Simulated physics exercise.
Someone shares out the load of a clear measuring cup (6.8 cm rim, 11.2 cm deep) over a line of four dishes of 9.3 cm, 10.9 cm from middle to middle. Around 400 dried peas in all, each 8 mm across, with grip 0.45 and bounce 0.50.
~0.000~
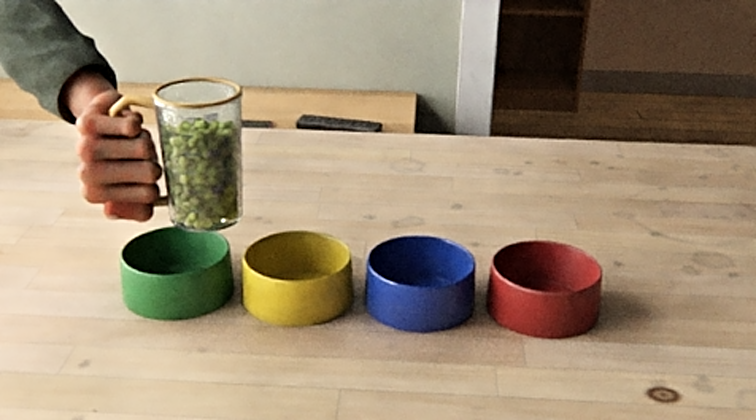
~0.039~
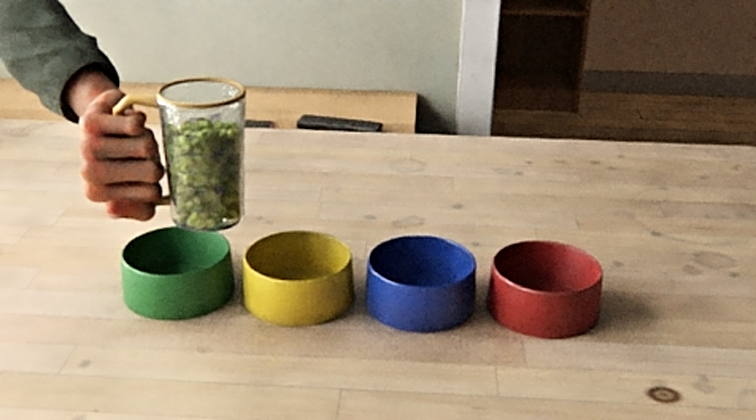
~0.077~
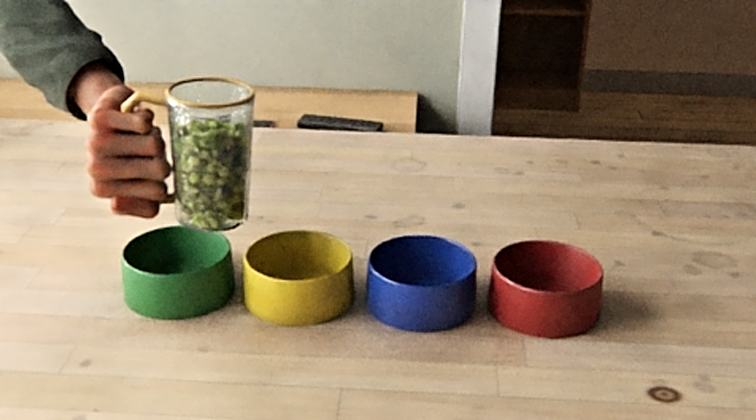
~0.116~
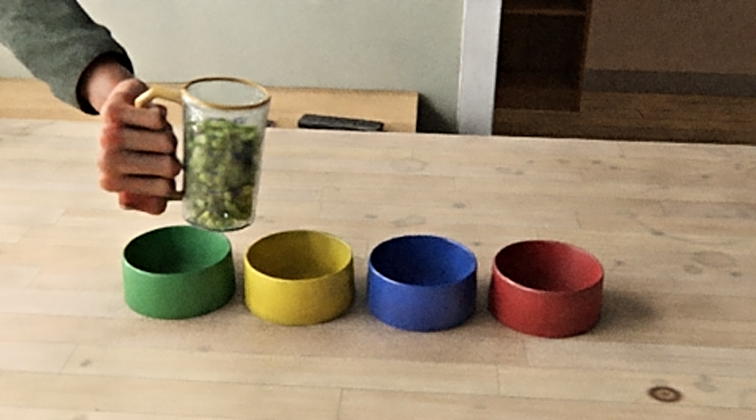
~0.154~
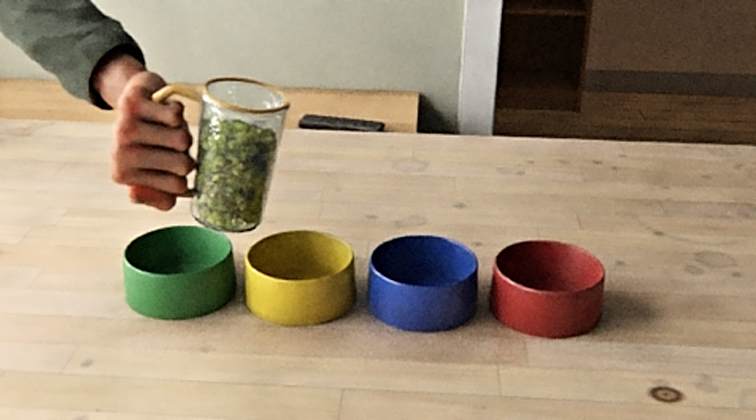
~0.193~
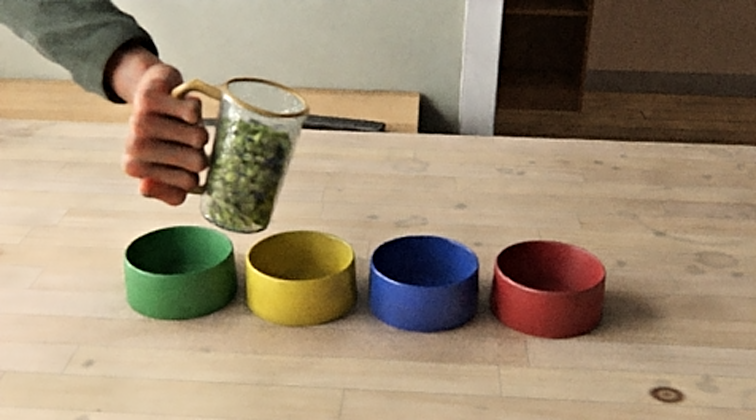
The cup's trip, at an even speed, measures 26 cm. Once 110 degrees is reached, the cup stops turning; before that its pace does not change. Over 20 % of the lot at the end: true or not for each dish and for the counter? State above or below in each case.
In each case: Red above, blue below, green below, yellow below, counter above.
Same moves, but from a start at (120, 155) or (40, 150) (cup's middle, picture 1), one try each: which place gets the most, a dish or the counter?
Most lands at red the first time and at blue the second time.
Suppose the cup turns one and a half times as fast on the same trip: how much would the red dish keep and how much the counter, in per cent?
Red 60; counter 40.
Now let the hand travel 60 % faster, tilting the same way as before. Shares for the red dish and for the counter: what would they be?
The shares would then be red 60 and counter 40.
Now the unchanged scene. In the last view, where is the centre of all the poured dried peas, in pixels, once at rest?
Close to pixel (608, 305).
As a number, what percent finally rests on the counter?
Near 55 percent, roughly speaking.
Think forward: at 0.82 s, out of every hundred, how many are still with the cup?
100 %.
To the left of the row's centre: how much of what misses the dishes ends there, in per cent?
Estimated share comes to about 0 per cent.
After 0.57 s, tilt 62 degrees; cup holds 100 %.
Then, at 0.82 s, tilt 92 degrees; cup holds 100 %.
After 1.17 s, tilt 110 degrees; cup holds 35 %, red 25 %.
By 2.4 s all is still; red 45 %, blue 0 %, green 0 %, yellow 0 %, counter 55 %.
